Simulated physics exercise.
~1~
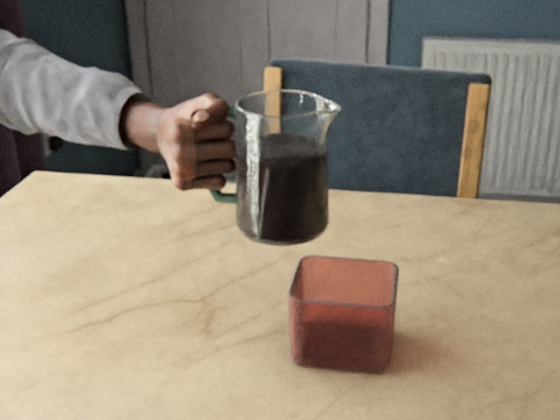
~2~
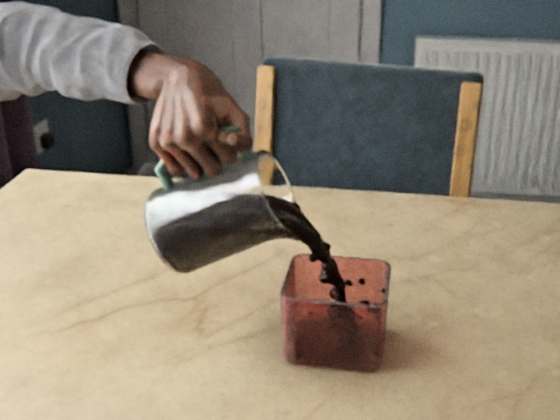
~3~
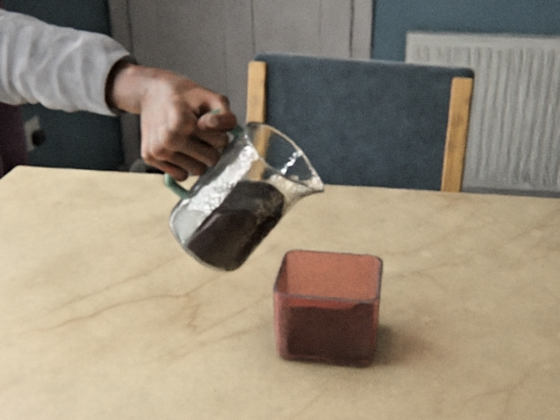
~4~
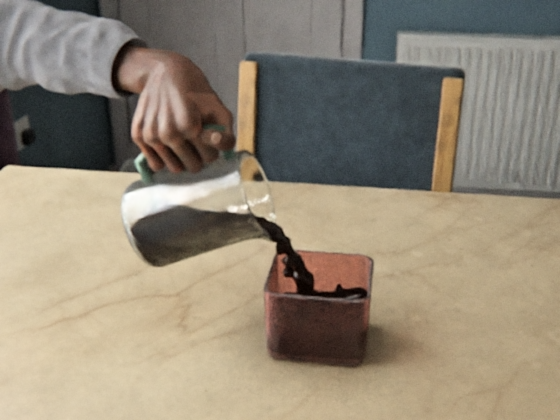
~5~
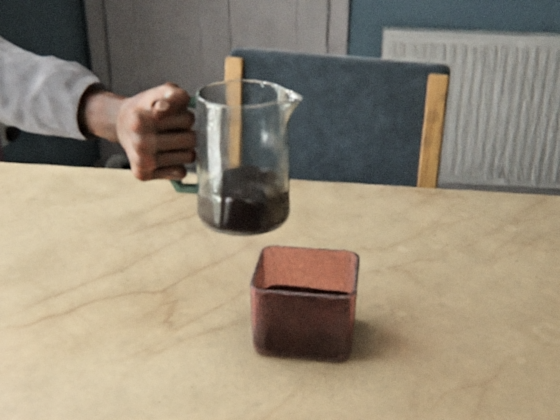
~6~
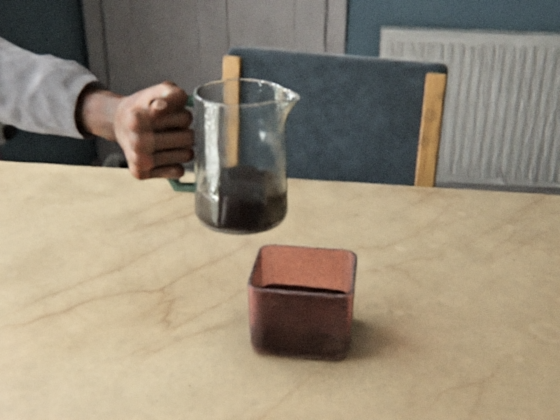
At a wooden table, a hand tips a glass jug twice, pouring dark coffee into a reddish tub, then holds it upright.
